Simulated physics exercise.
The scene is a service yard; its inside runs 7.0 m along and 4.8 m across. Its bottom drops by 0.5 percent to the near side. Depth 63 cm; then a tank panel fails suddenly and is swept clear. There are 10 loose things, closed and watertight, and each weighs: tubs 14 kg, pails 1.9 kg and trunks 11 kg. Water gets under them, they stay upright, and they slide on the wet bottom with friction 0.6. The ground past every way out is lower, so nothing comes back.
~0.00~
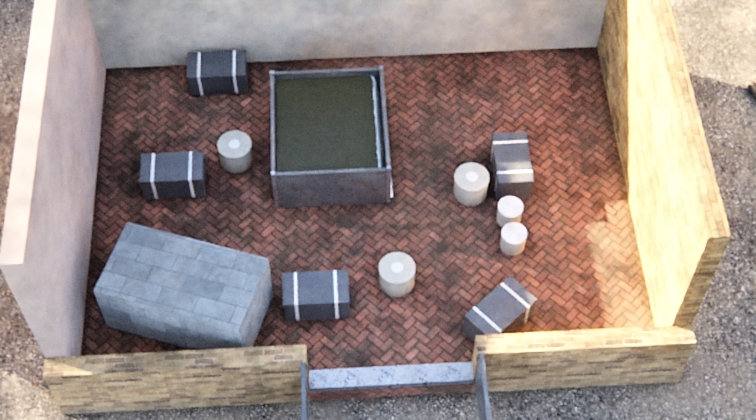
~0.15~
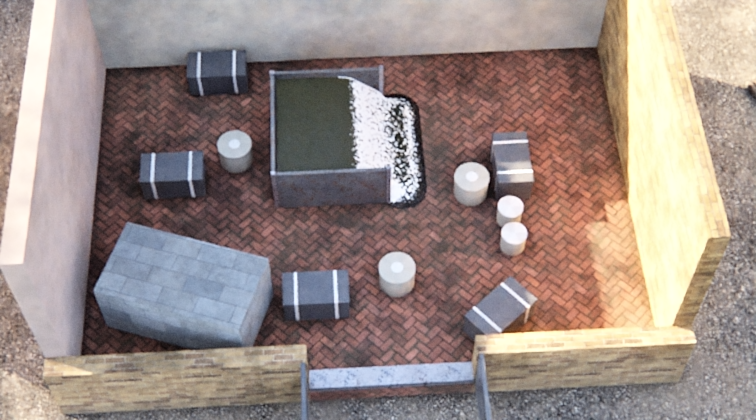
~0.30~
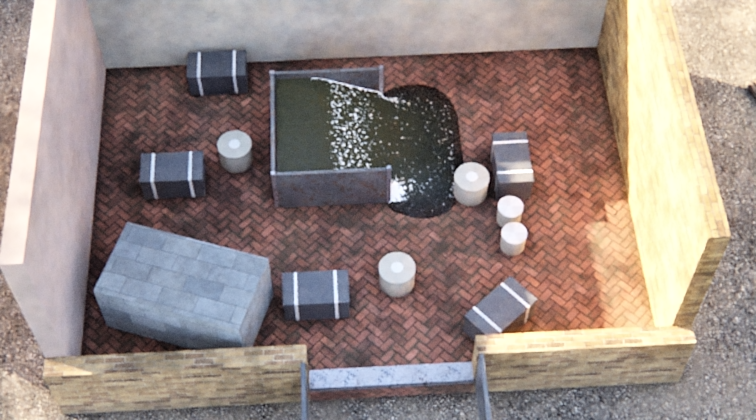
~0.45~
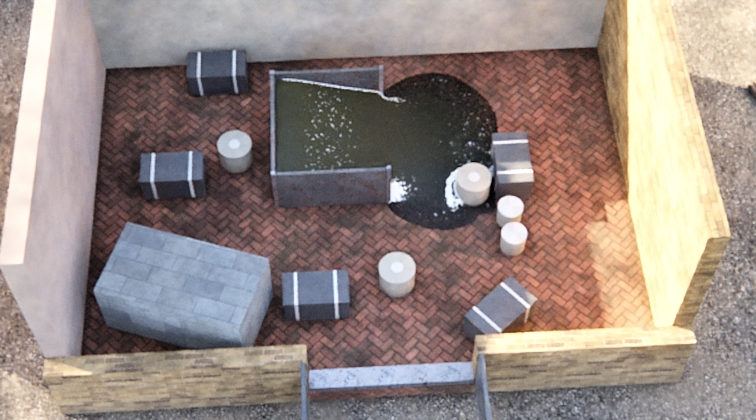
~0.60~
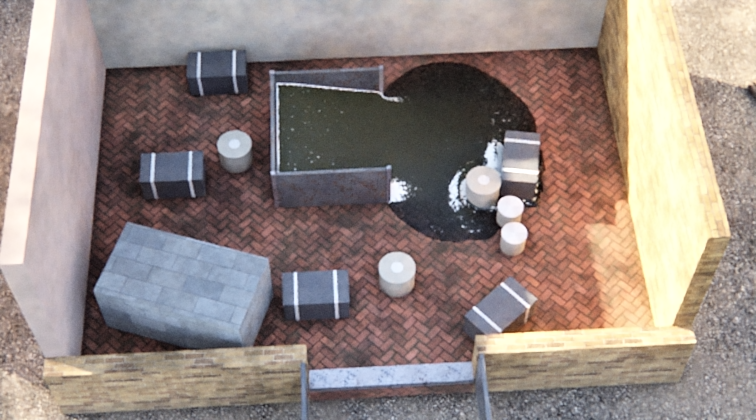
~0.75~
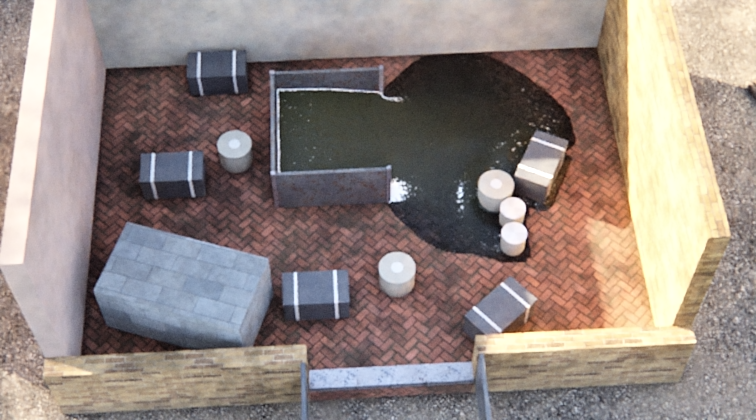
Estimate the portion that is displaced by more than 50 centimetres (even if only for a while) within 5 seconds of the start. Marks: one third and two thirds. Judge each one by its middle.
It reaches a third but not two thirds.
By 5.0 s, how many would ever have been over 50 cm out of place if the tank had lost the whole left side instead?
Result: 3 of them.
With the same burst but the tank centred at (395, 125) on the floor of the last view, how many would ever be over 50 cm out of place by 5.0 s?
The count would be 4.
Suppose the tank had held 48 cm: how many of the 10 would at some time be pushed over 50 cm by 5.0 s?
Result: 5.
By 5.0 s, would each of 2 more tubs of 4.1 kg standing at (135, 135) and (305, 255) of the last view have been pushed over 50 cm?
In order: Within it, within it.
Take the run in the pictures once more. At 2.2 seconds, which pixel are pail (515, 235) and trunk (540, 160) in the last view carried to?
They should sit about (650, 322) and (623, 216) in the last view.
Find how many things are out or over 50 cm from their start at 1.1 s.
Tally: 3.
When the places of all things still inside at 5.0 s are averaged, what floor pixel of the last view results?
Near (356, 261).
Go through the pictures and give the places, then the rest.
The first picture shows a trunk at (513, 157), on the bottom; a tub at (472, 177) rests on the ground; water covers 2.1 m2; 0 of 10 have shifted.
The second picture shows a trunk at (513, 157) rests on the ground; a tub at (472, 177) rests on the ground; 3.0 m2 under water; 0 of 10 have shifted.
The third picture shows a trunk at (513, 157) rests on the ground; a tub at (472, 177) rests on the ground; 4.1 m2 under water; 0 of 10 have shifted.
The fourth picture shows a trunk at (513, 157), on the bottom; a tub at (474, 177) rests on the ground; water covers 5.3 m2; 0 of 10 have shifted.
The fifth picture shows a trunk at (521, 156) rests on the ground, 11 cm from its start; a tub at (484, 180), on the bottom, 16 cm from its start; water covers 6.4 m2; 2 of 10 have shifted.
The sixth picture shows a trunk at (542, 158), on the bottom, 38 cm from its start; a tub at (496, 184) rests on the ground, 33 cm from its start; 8.1 m2 under water; 2 of 10 have shifted.
After 1.1 s 3 of 10 are over 50 cm from their spots; 0 afloat.
After 2.2 s 4 of 10 are over 50 cm from their spots; 3 afloat.
After 3.5 s 4 of 10 are over 50 cm from their spots; 4 afloat.
After 5.0 s 5 of 10 are over 50 cm from their spots, and 5 have been at some point; 3 afloat.
